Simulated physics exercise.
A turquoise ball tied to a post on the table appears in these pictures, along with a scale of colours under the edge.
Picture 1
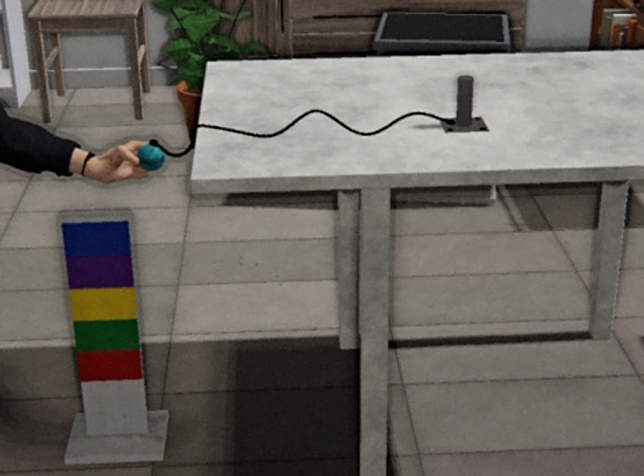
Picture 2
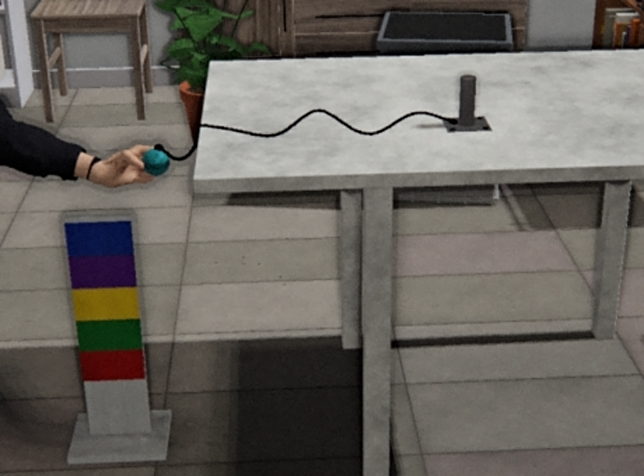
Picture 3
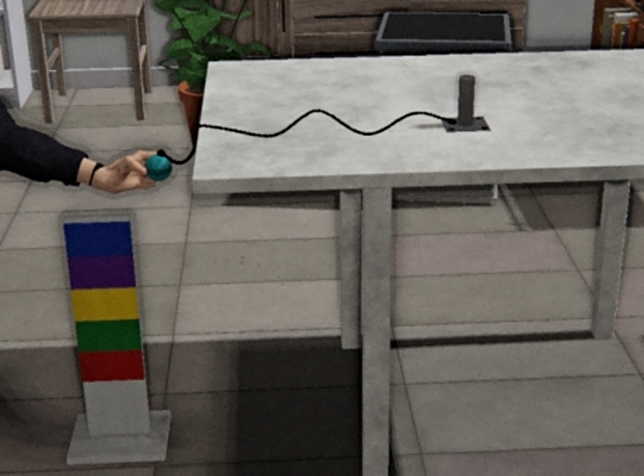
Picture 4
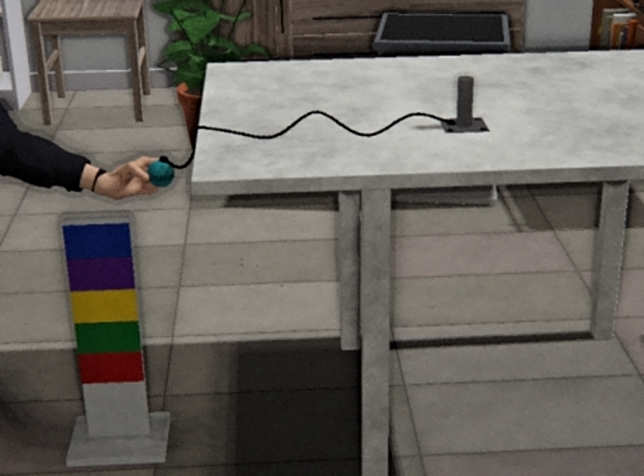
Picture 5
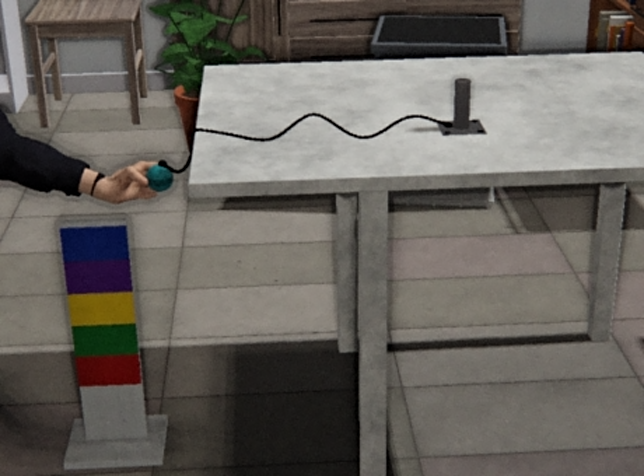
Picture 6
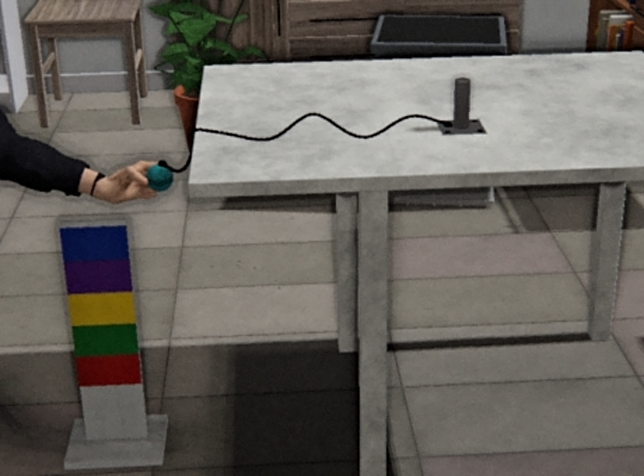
A hand held a turquoise ball tied by a wavy black cord to a post on a pale table, and lowered it slightly beside the table's edge, above a stand with coloured bands.
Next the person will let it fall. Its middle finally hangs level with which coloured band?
With the green band.
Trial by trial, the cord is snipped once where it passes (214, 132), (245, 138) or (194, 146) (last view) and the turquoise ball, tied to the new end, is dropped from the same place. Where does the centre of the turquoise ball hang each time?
In order, roughly (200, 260), (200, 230) and (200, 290).
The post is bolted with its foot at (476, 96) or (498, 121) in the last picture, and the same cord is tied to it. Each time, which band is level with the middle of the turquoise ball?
Try one - yellow; try two - yellow.
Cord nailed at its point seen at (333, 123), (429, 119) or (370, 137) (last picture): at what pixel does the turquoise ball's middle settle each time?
In order of the tries: About (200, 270), then (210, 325), then (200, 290).
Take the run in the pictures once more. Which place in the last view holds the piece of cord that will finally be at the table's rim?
Location: About (298, 121).
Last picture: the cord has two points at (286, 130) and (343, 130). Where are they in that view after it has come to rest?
First: (196, 163). Second: (282, 130).
Soon after, ball near (221, 336); level with green.
After that, ball near (195, 337); level with green.
In the end, ball near (211, 339); level with green. Its middle rests at the green band.
